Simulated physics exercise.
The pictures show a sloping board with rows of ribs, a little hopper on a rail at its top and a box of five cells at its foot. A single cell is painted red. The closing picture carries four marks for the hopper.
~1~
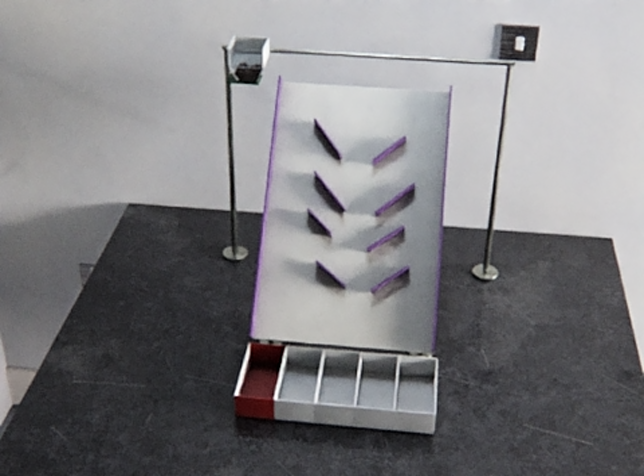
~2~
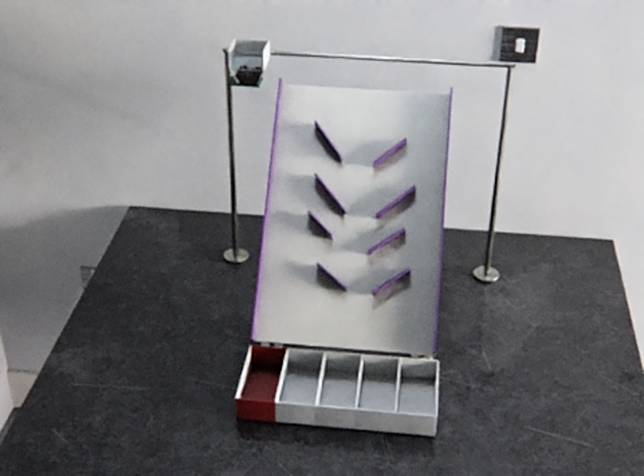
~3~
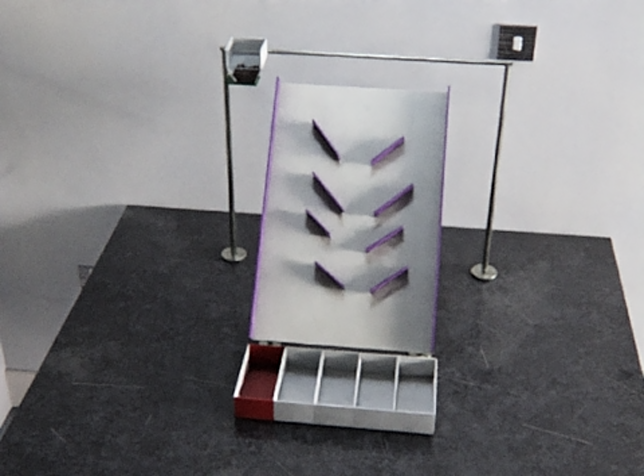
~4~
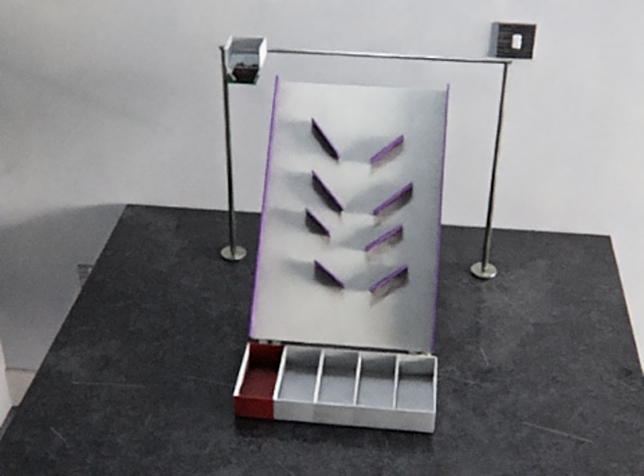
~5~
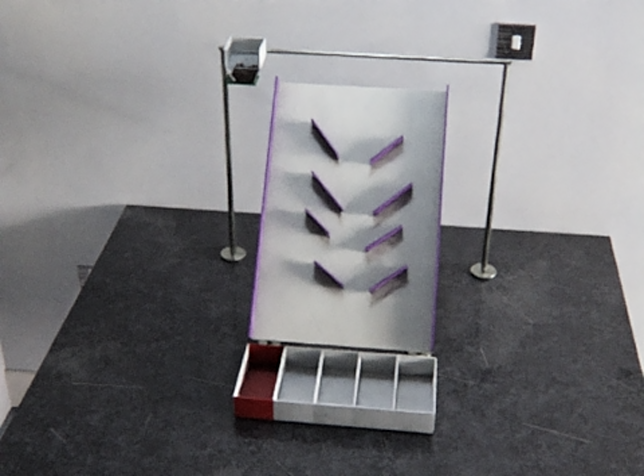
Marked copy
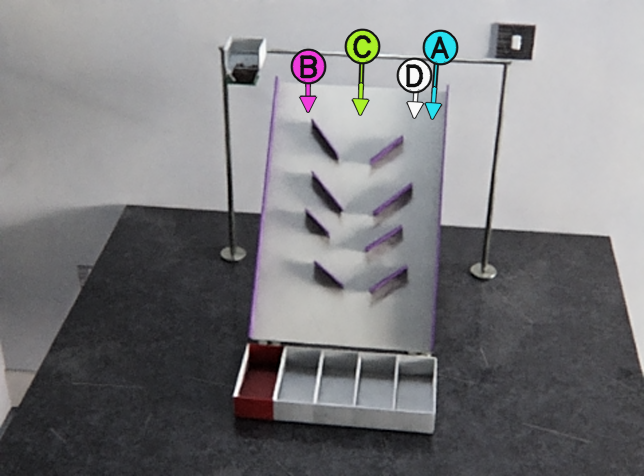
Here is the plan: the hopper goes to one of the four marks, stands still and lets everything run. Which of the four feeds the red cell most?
Mark B does it best.
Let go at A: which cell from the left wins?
The fifth.
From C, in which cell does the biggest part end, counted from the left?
It is the fourth one.
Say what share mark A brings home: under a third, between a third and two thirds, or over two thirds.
Mark A gives under a third.
On the marked copy, mark A meets the board at (432, 113); mark B meets the board at (308, 106); mark C meets the board at (360, 109); mark D meets the board at (414, 112).
Choosing A, just a few in the red cell, the larger part in other cells, about a tenth outside the box.
Choosing B, roughly half in the red cell, roughly a third in other cells, roughly a quarter outside the box.
Choosing C, just a few in the red cell, the larger part in other cells, about a tenth outside the box.
Choosing D, just a few in the red cell, the larger part in other cells, about a tenth outside the box.
